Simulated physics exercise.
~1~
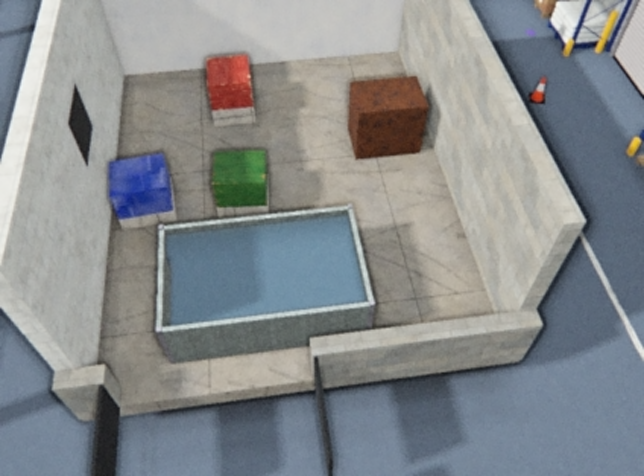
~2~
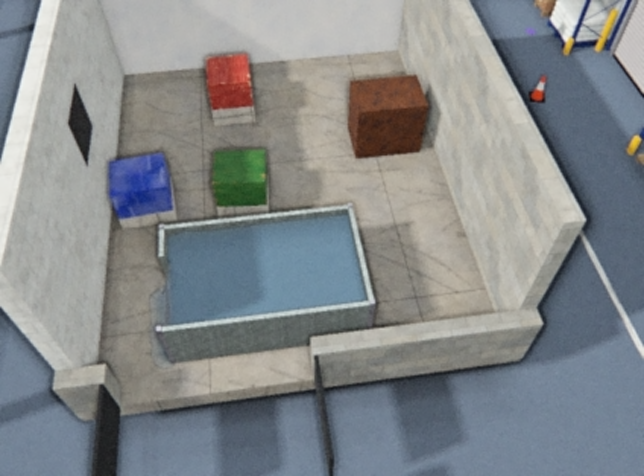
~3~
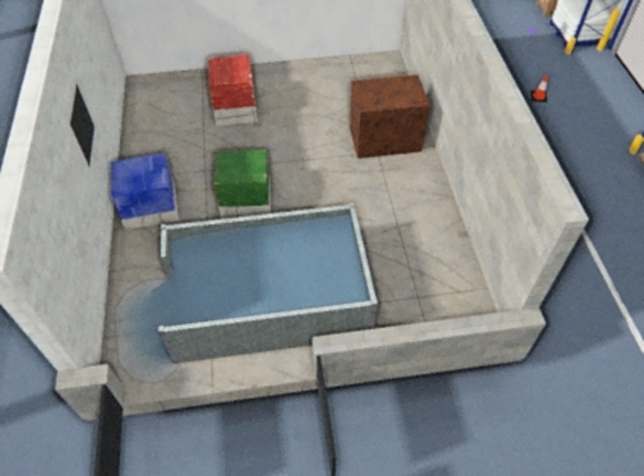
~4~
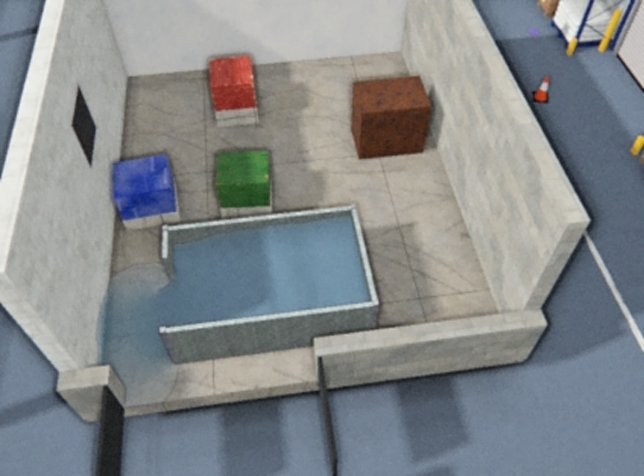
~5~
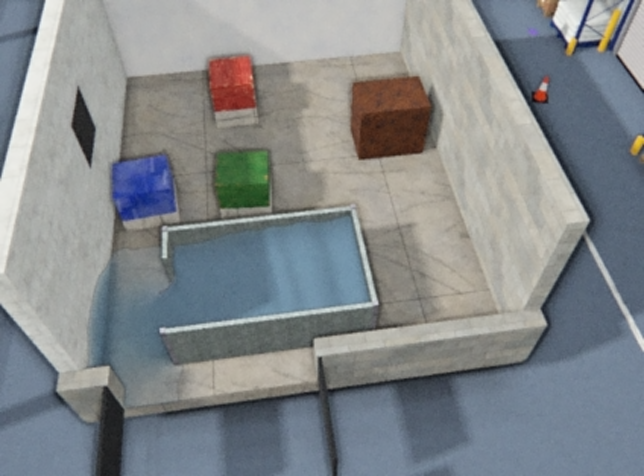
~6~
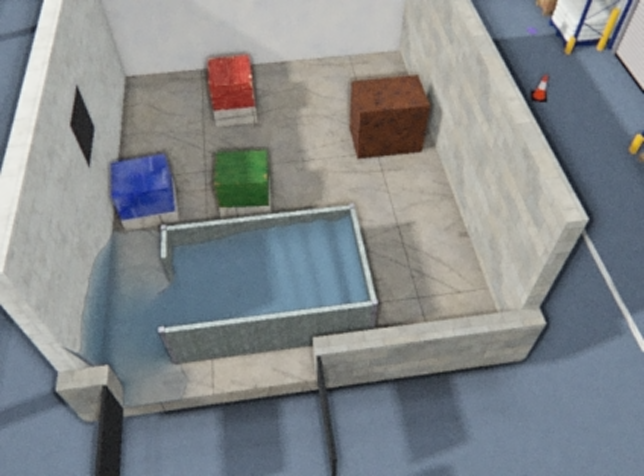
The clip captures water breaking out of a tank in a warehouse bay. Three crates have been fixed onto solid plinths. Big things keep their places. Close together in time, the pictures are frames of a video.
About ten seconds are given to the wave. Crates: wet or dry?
The red crate is never reached. The green crate is never reached. The blue crate is reached.
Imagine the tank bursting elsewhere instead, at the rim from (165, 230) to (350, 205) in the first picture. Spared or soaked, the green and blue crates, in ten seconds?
Green gets drenched; blue gets drenched.
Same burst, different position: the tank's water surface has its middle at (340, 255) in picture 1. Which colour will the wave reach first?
Crate marked blue.
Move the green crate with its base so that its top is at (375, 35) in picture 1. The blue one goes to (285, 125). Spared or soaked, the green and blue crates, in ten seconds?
First green: It keeps clear; then blue: It keeps clear.
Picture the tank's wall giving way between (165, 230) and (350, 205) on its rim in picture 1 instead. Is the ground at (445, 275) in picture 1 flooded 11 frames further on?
Logged for the spot: Never reached.
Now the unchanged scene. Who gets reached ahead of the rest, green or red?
The green-painted one, then.
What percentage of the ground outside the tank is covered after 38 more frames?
That comes to about 80 per cent.
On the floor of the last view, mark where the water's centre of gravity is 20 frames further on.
Somewhere near (226, 265).
A moment on, water covers 15 % of the floor; the red crate not reached, the green crate water round its plinth, the blue crate water round its plinth.
Next, water covers 30 % of the floor; the red crate not reached, the green crate water round its plinth, the blue crate water round its plinth.
Then, water covers 50 % of the floor; the red crate water round its plinth, the green crate water round its plinth, the blue crate water round its plinth.
Later, water covers 80 % of the floor; the red crate water round its plinth, the green crate water round its plinth, the blue crate water round its plinth.
In the end, water covers 100 % of the floor; the red crate stayed above the water, the green crate stayed above the water, the blue crate was topped.
